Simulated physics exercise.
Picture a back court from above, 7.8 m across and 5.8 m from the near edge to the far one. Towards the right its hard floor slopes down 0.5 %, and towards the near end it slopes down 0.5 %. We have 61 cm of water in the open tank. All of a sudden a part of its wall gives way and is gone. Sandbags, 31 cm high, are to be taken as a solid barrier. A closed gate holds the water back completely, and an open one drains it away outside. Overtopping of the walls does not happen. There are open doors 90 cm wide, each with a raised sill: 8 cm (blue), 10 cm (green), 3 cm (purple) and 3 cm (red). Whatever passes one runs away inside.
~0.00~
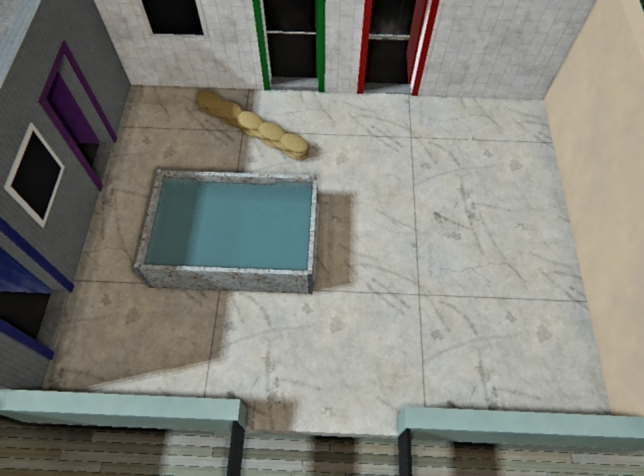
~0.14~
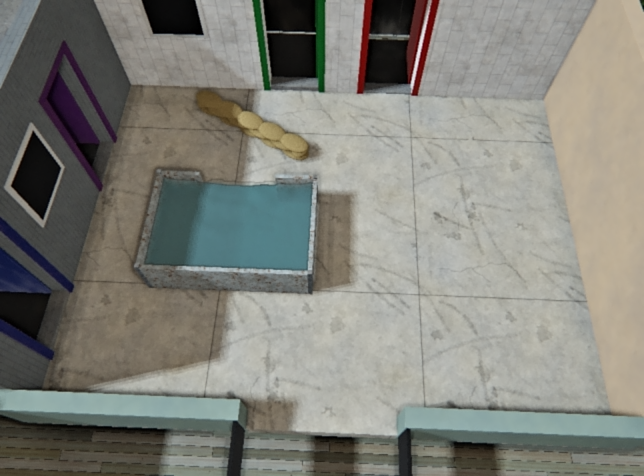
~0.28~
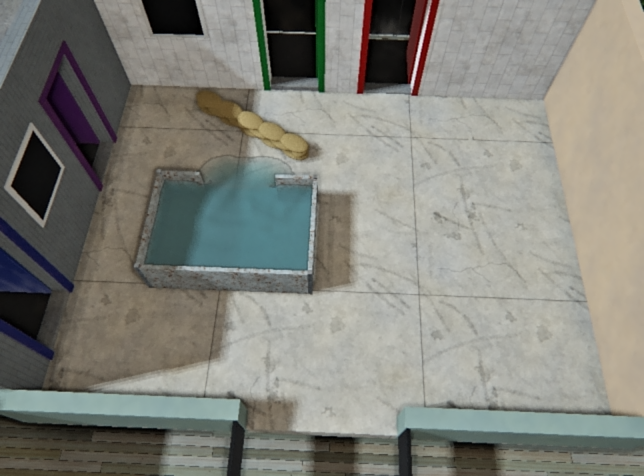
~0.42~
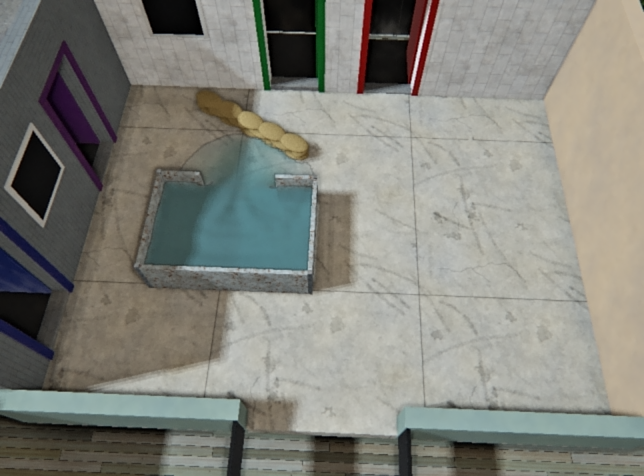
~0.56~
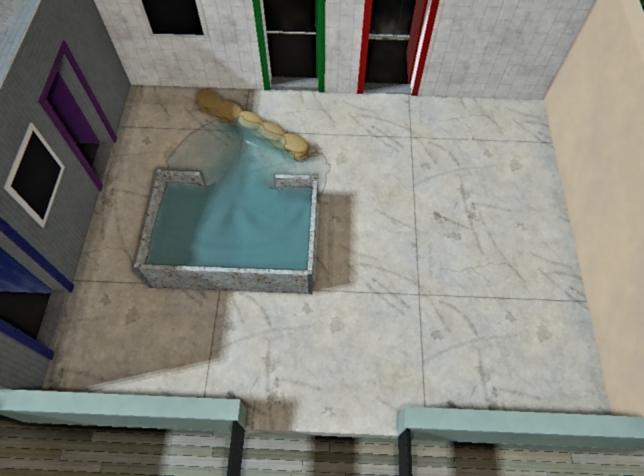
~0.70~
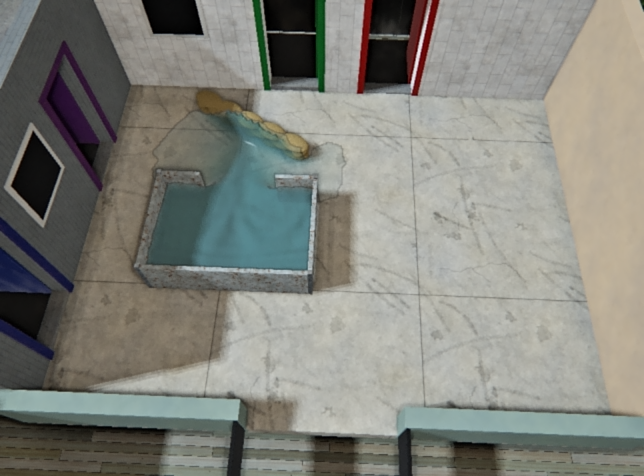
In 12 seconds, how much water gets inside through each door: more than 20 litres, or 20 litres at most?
My prediction: The blue door will see an amount within the limit come in; the green door will see an amount within the limit come in; the purple door will see too much water come in; the red door will see an amount within the limit come in.
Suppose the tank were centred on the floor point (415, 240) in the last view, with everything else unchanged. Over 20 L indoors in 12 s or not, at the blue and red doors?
Relative to the limit, blue is within it and red is beyond it.
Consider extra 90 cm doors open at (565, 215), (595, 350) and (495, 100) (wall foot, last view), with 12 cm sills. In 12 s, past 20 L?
The first one doesn't reach it, the second one doesn't reach it, and the third one doesn't reach it.
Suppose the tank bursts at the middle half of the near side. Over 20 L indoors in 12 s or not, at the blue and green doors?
Against that limit: Blue over, green below.
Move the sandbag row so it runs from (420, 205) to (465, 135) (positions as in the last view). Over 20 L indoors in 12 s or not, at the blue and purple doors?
Then the blue door is short of it and the purple door is over the mark.
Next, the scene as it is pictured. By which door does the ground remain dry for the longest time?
Last: Blue.
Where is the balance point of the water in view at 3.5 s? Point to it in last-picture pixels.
Roughly (234, 182).
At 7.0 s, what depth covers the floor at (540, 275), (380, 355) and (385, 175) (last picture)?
I'd read it as roughly 5, 0 and 3 cm, in that order.
After 1.4 s water covers 20 % of the floor and is deepest (44 cm) near (278, 152); blue door not reached, green door not reached, purple door not reached, red door not reached.
After 2.2 s water covers 30 % of the floor and is deepest (37 cm) near (133, 115); blue door not reached, green door 7 cm at the sill, 0 L in, purple door 11 cm at the sill, 3 L in, red door not reached.
After 3.5 s water covers 45 % of the floor and is deepest (24 cm) near (268, 152); blue door not reached, green door 6 cm at the sill, 0 L in, purple door 14 cm at the sill, 76 L in, red door 2 cm at the sill, 0 L in.
After 7.0 s water covers 75 % of the floor and is deepest (12 cm) near (66, 401); blue door 3 cm at the sill, 0 L in, green door 2 cm at the sill, 0 L in, purple door 11 cm at the sill, 231 L in, red door 2 cm at the sill, 0 L in.
After 12.0 s water covers 90 % of the floor and is deepest (9 cm) near (533, 422); blue door 5 cm at the sill, 2 L in, green door 1 cm at the sill, 0 L in, purple door 6 cm at the sill, 307 L in, red door 2 cm at the sill, 0 L in.
